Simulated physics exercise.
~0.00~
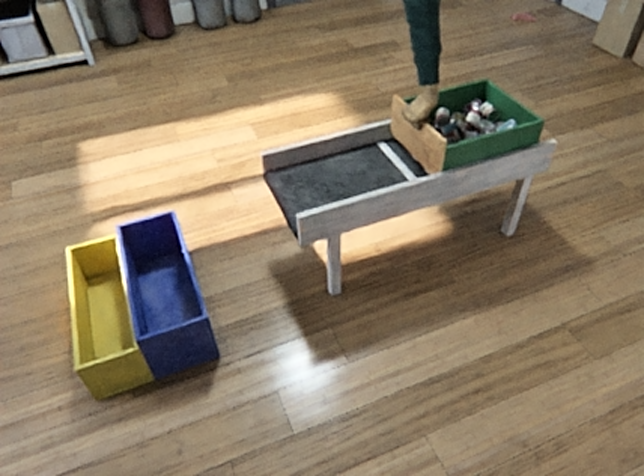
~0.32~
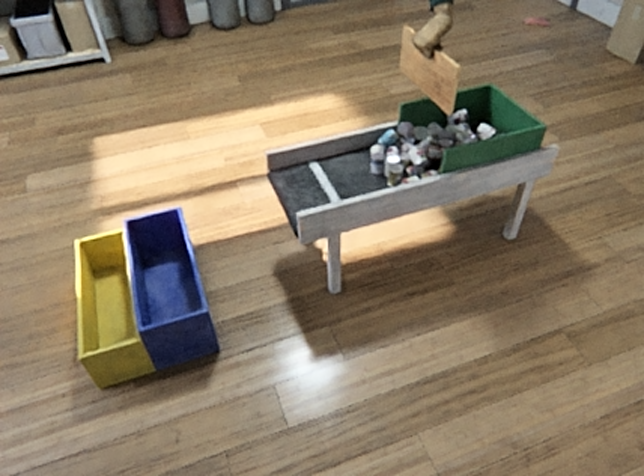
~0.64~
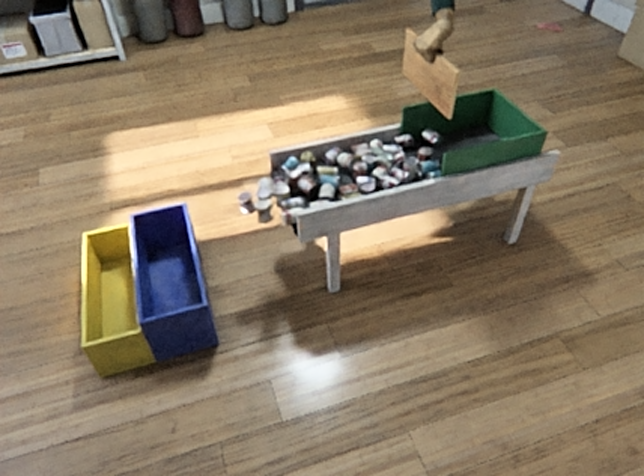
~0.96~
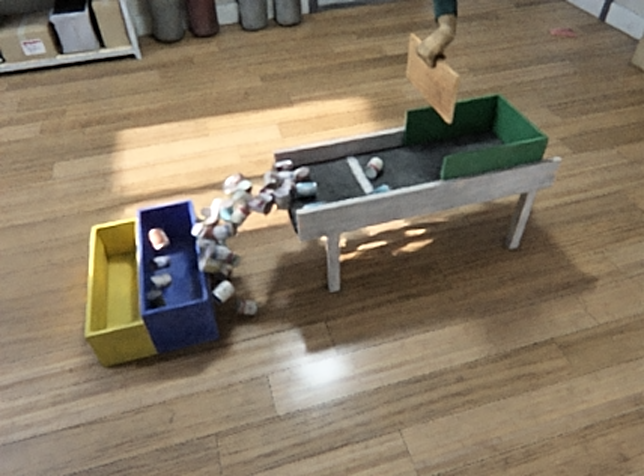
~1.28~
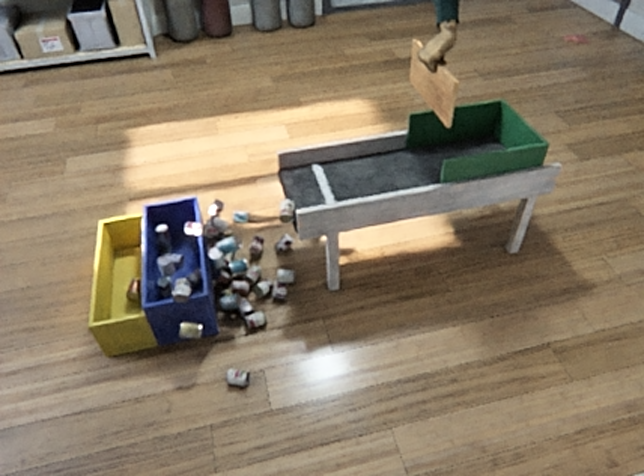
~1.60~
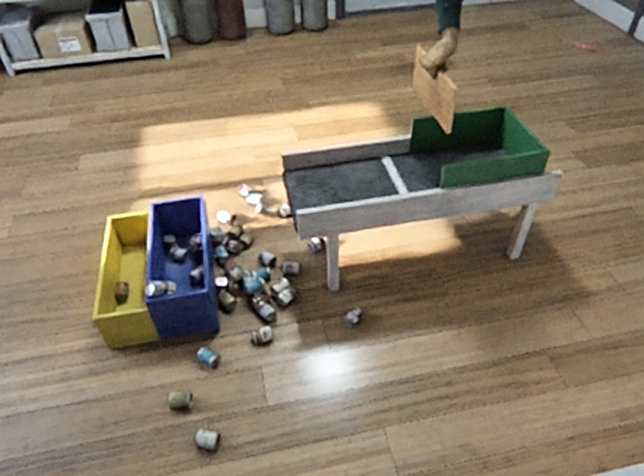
On a wooden floor, tins ride a belt and mostly spill short of the blue box.
